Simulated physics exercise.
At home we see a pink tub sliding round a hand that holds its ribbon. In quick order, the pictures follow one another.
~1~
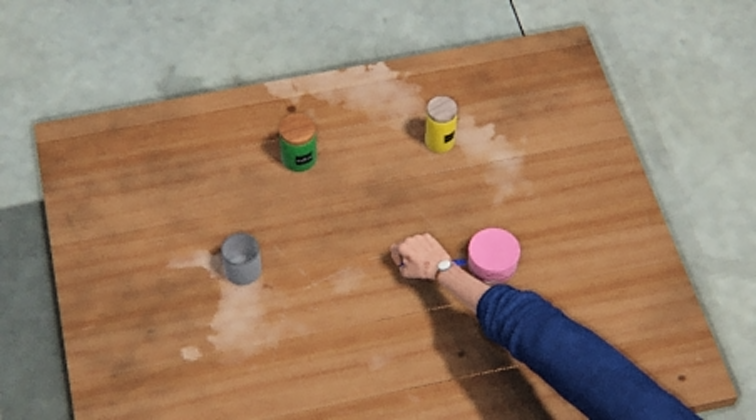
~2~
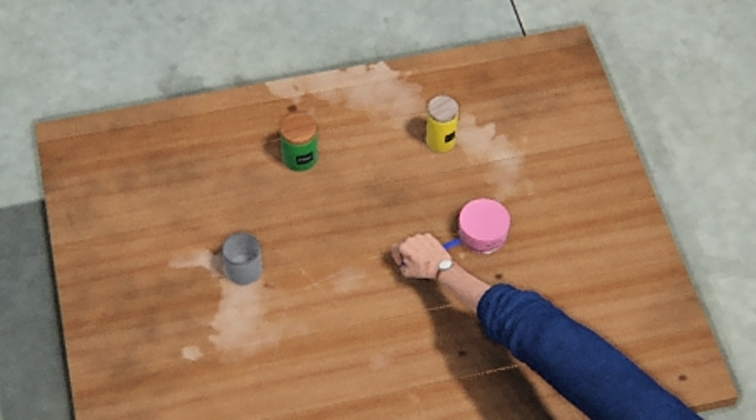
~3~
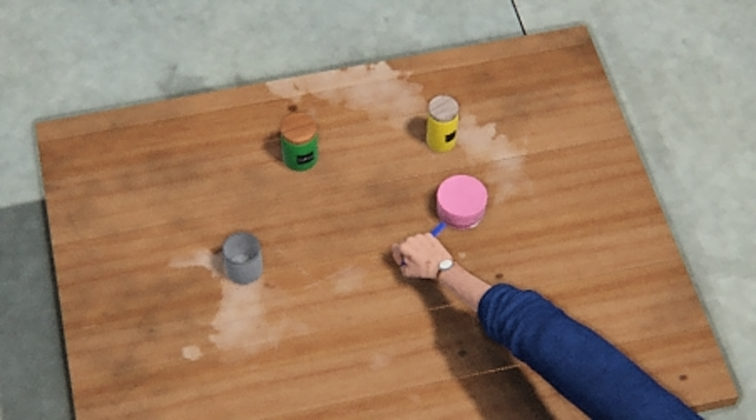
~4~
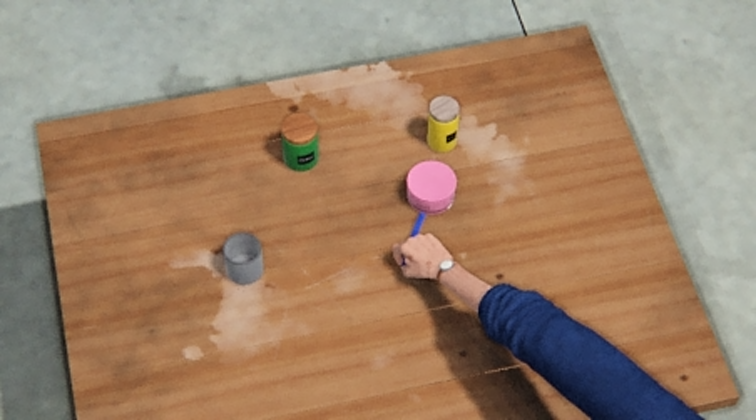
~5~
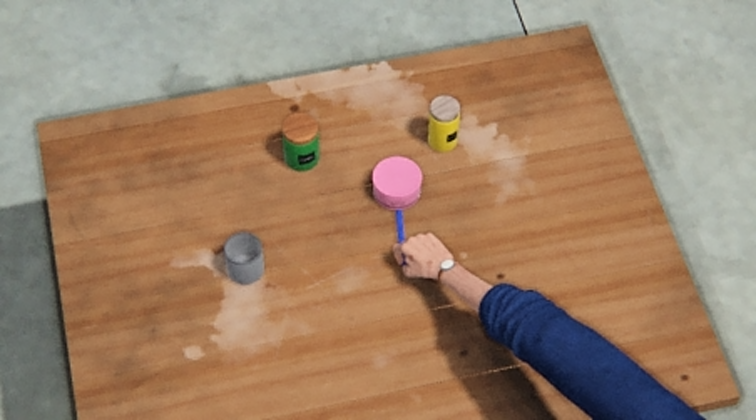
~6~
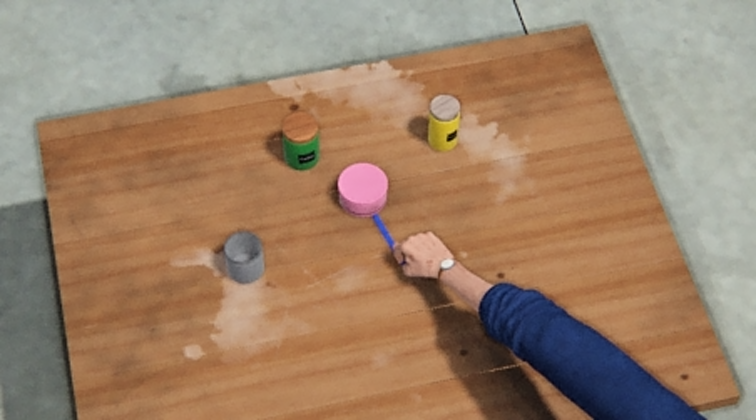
A pink tub slides anticlockwise around a hand holding its blue ribbon on a wooden board.
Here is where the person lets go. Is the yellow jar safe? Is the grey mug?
As it turns out, the yellow jar escapes it, the grey mug is struck.
Then, 0.08 s past the final frame, tub near (306, 222).
Then, 0.20 s past the final frame, tub near (262, 244); grey mug pushed aside.
When it is over, tub near (255, 247); grey mug pushed aside. The yellow jar stays untouched and the grey mug gets hit.
